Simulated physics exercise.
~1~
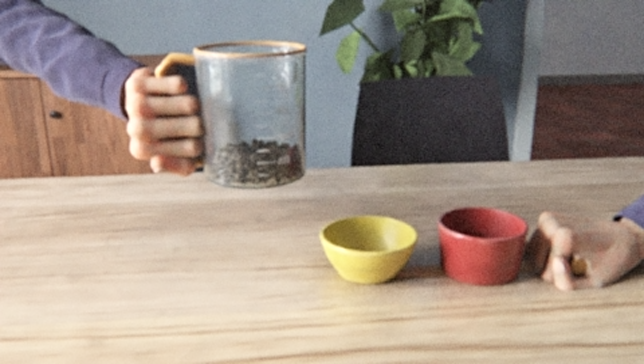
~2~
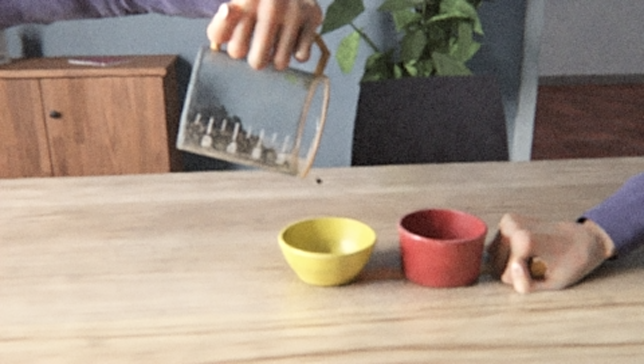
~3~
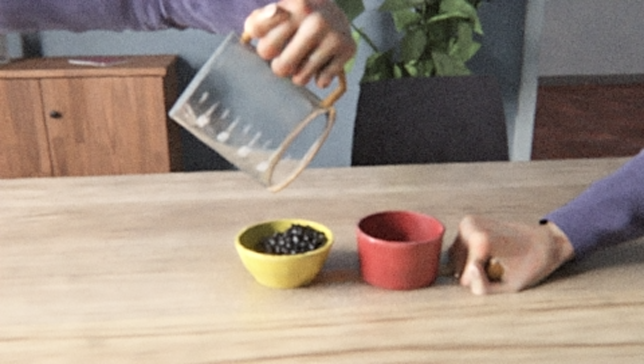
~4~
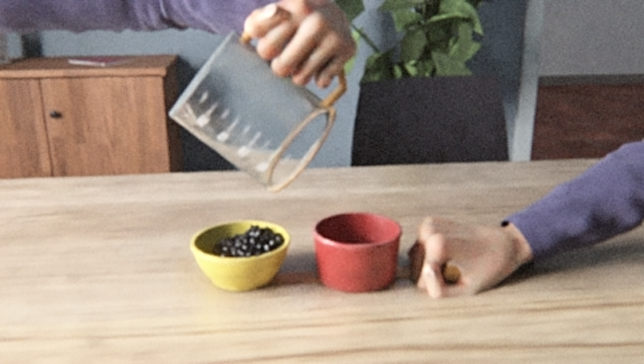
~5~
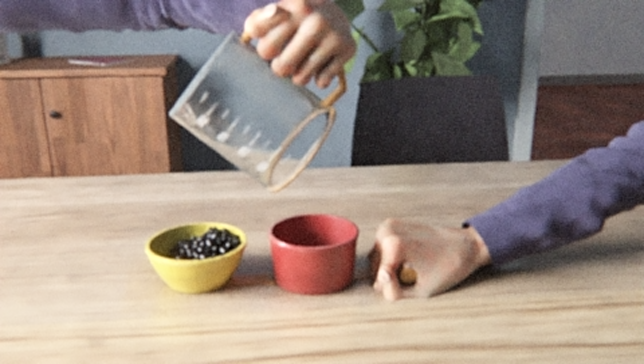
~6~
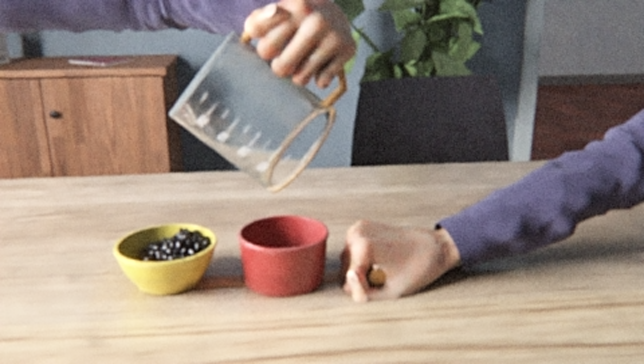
A clear jug with a tan rim and a layer of black beans is held by a hand at the left above a pale wooden table, seen from the front with a wooden cabinet and a leafy plant behind. On the table, a yellow bowl and a red dish sit side by side, with another hand at their right. That hand moves left along with the two vessels as the jug tips over to the right. The beans drop into the yellow bowl, which keeps sliding left with the red dish. Finally, the emptied jug stays tilted, the yellow bowl holds the beans, and the red dish appears empty.
